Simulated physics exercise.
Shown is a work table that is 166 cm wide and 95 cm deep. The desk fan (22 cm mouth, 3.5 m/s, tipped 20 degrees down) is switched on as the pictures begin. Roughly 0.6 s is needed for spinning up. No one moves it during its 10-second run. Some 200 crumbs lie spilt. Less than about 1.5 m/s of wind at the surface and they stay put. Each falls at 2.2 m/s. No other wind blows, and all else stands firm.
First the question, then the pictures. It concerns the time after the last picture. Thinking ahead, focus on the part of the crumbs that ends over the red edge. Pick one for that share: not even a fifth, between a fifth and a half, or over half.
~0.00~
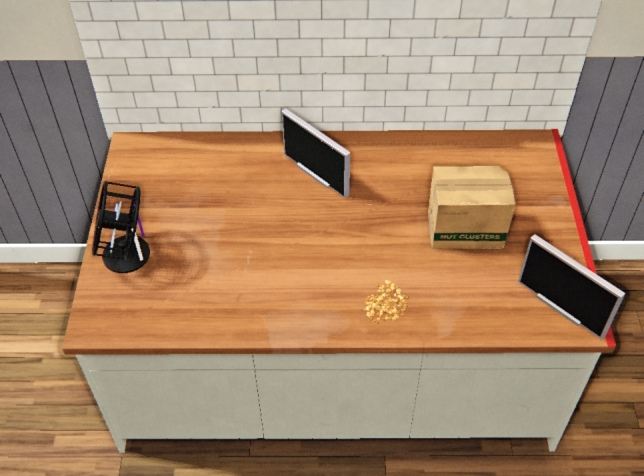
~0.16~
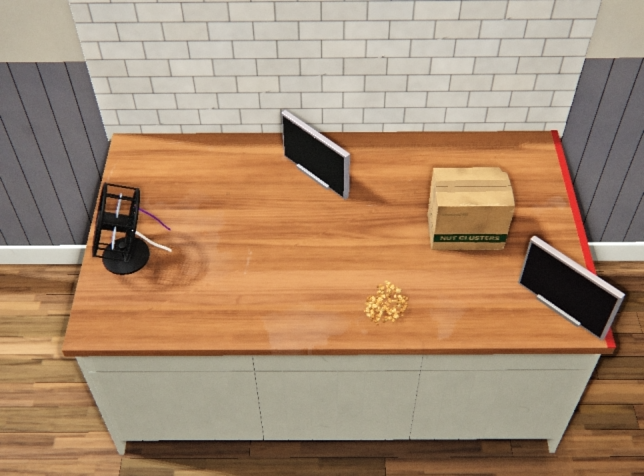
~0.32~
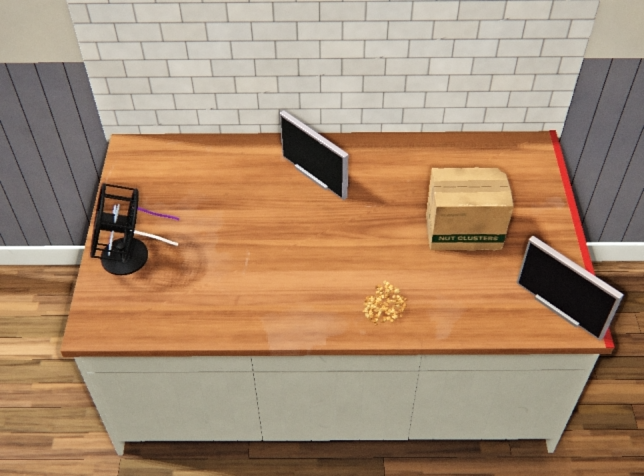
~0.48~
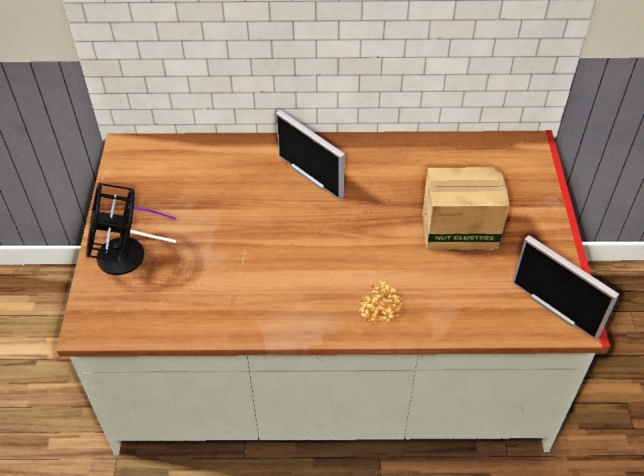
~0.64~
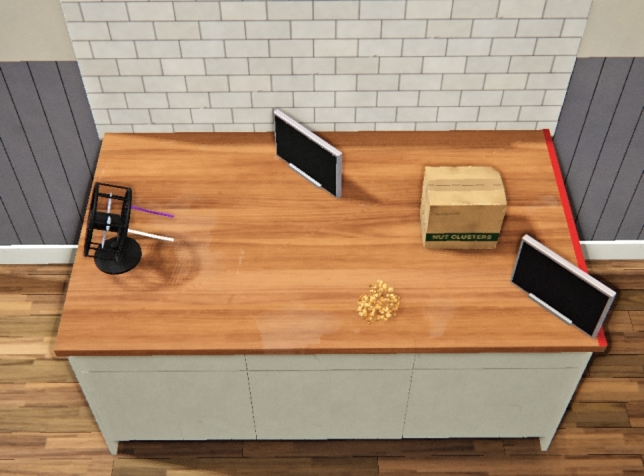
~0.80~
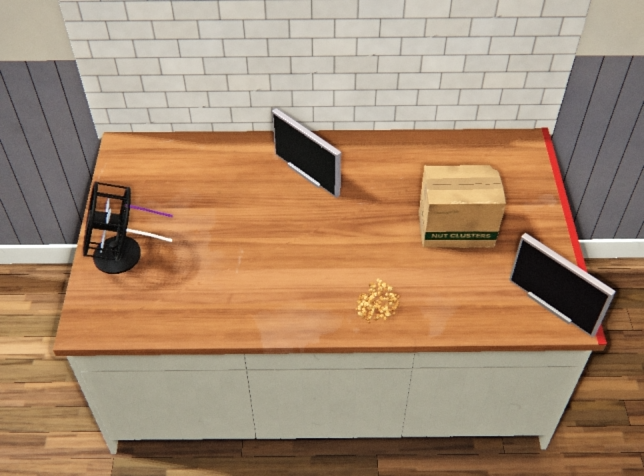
Under one fifth.
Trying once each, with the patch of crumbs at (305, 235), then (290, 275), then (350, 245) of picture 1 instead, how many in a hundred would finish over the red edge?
Taking the three spots in order, you'd get around 70 percent, 4 percent and 60 percent.
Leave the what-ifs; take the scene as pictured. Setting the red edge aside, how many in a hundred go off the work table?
Estimate: Near 100 %.
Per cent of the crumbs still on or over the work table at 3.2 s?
About 4 per cent remain.
After 2.0 s, 4 % are on the move or not yet settled, 0 % are over the red edge.
After 3.2 s, 3 % are on the move or not yet settled, 0 % are over the red edge.
After 5.5 s, 2 % are on the move or not yet settled, 0 % are over the red edge.
After 10.0 s, at the end, 0 % are over the red edge.
